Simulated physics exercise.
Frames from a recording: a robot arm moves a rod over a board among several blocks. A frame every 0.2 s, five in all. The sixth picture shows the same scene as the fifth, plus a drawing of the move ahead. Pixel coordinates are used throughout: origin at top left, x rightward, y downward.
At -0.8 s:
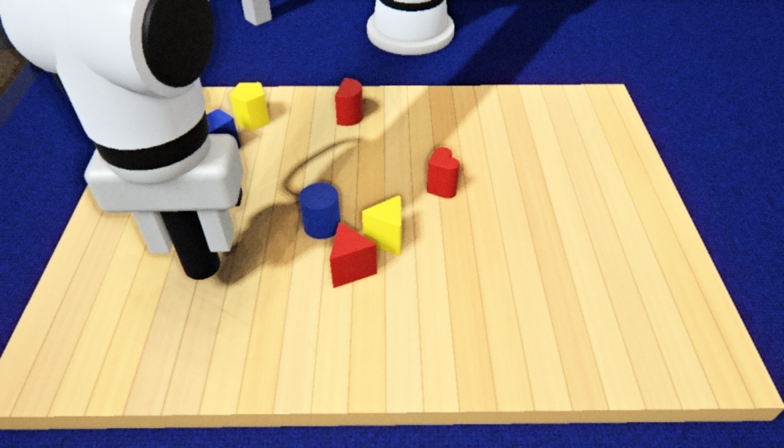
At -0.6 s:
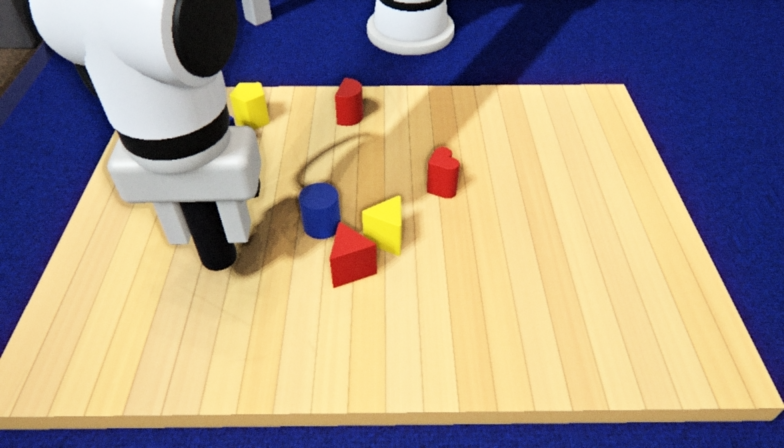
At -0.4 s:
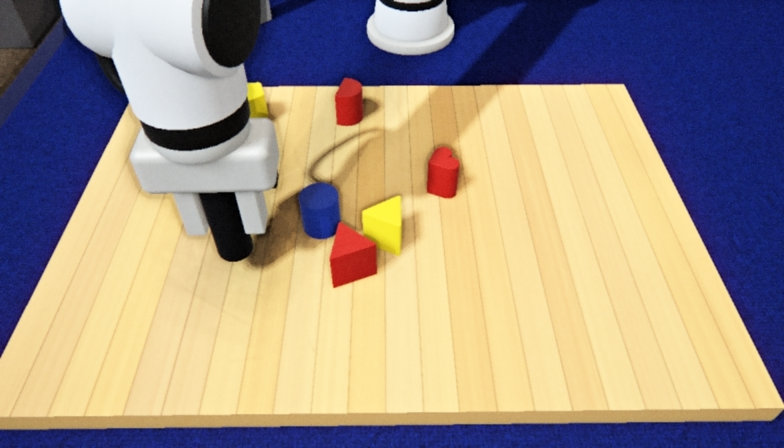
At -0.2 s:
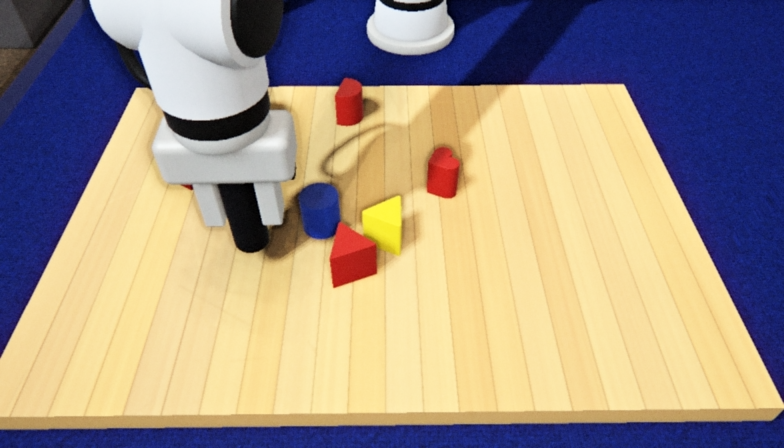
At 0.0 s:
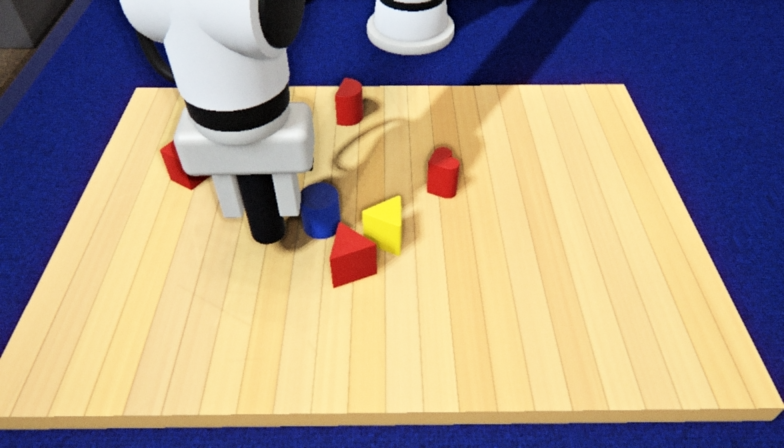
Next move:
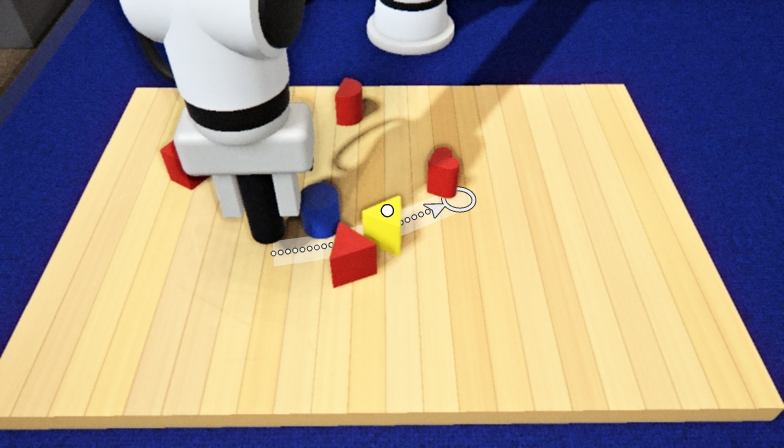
A light wooden board lies on a deep blue surface, seen from above and in front by a camera that stays still. A blue round block, a red triangle and a yellow triangle sit near its middle, with a red heart-shaped block to their right and other red, yellow and blue blocks behind. A white robot arm slides its black rod rightward and slightly back, nearing the blue round block, while the blocks stay still.
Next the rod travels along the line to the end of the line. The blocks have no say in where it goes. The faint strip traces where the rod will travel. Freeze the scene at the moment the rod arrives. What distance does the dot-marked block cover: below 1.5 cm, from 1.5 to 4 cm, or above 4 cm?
My estimate: Beyond 4 cm.
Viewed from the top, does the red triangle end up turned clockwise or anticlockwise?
Seen from above, its turn is clockwise.
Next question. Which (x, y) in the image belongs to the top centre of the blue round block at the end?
Located at (341, 185).
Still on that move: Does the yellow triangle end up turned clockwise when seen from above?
Yes, that is how it ends up.
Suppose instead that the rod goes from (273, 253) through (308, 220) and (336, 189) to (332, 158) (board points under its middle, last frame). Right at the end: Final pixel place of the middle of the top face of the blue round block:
The blue round block ends near (360, 174).
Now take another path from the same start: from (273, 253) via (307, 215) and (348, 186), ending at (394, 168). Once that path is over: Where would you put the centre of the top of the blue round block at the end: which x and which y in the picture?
The answer is (360, 177).
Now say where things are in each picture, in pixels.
Rod's lower end (203, 268); blue round block (319, 195); red triangle (349, 241); yellow triangle (387, 211); red heart-shaped block (444, 158), in the first frame.
Rod (220, 259); blocks still, in the second frame.
Rod (236, 251); blocks still, in the third frame.
Rod (253, 242); blocks still, in the fourth frame.
Rod (269, 234); blue round block (319, 195); red triangle (349, 241); yellow triangle (387, 211); red heart-shaped block (444, 158), in the fifth frame.
Drawn move, from (273, 253) through (342, 243) and (403, 222) to (459, 199); the dot is on the yellow triangle.
On the path given first. One third of the way, rod (341, 223); blue round block (336, 187); red triangle (353, 241), turned 20° clockwise.
Two thirds of the way, rod (404, 202); blue round block (341, 185); red triangle (356, 239), turned 35° clockwise; yellow triangle (433, 208), turned 70° clockwise.
At the end, rod (461, 179); blue round block (341, 185); red triangle (356, 239), turned 35° clockwise; yellow triangle (440, 203), turned 120° clockwise; red heart-shaped block (453, 151), turned 45° anticlockwise.
